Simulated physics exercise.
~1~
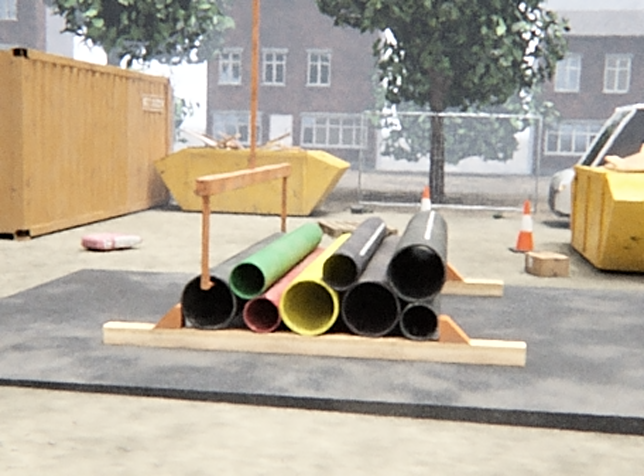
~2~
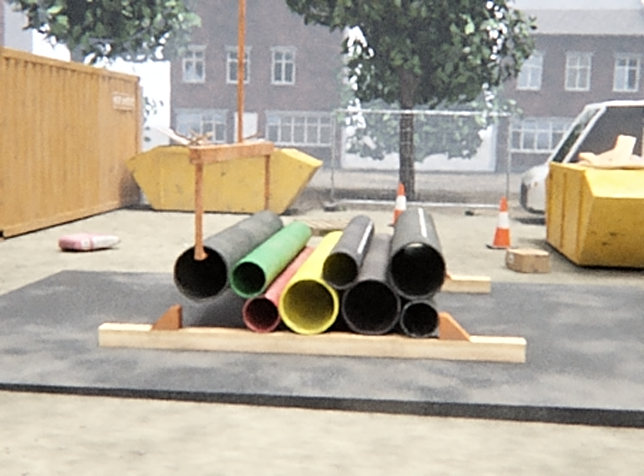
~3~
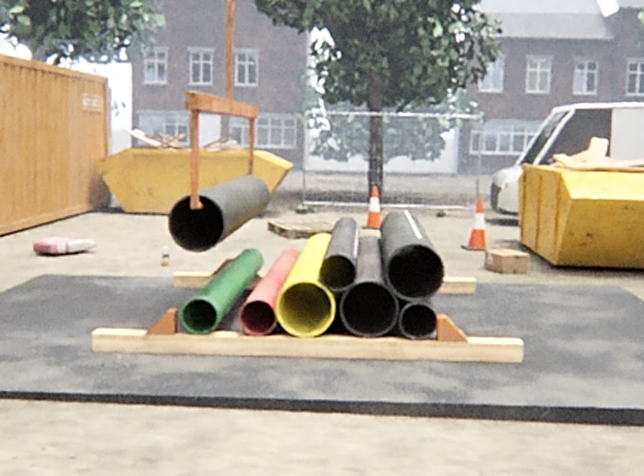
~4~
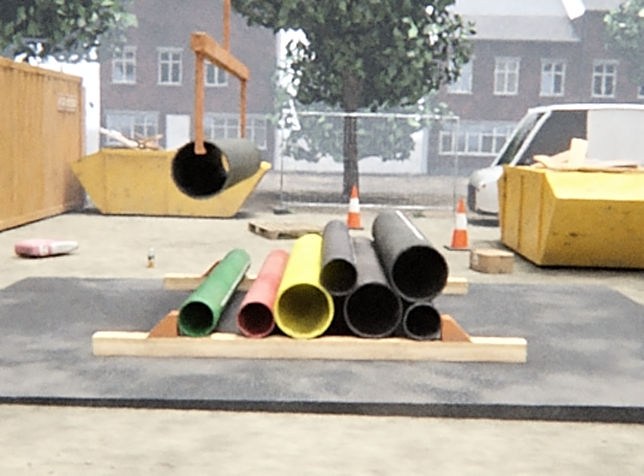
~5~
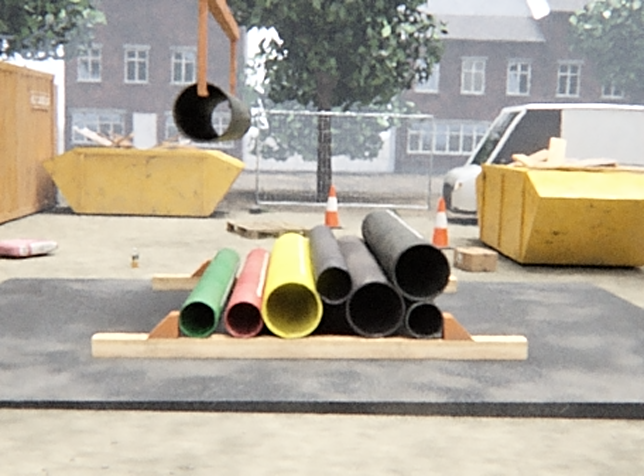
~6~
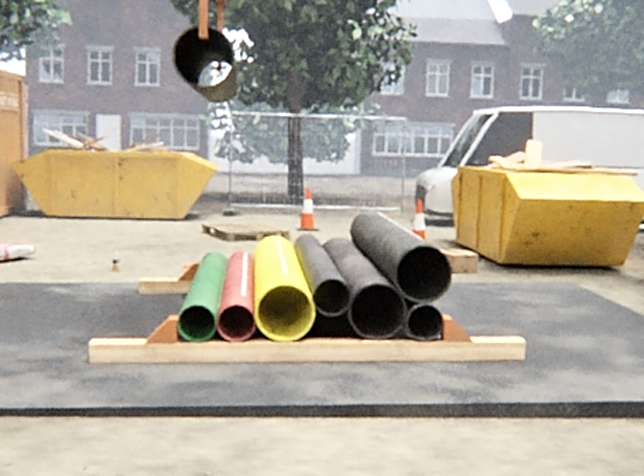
The clip opens on a stack of black, green, red and yellow pipes resting on timber bearers over dark asphalt, with yellow skips and a brick building behind. An orange lifting beam draws the black pipe at the left end upward. As it comes away, the green pipe drops into the gap and rolls left to the chock. The black pipe keeps rising while the red and yellow pipes roll left and black ones shift after them. By the end, green, red and yellow sit side by side, one black pipe still rides on top at the right, and the lifted pipe hangs high above.
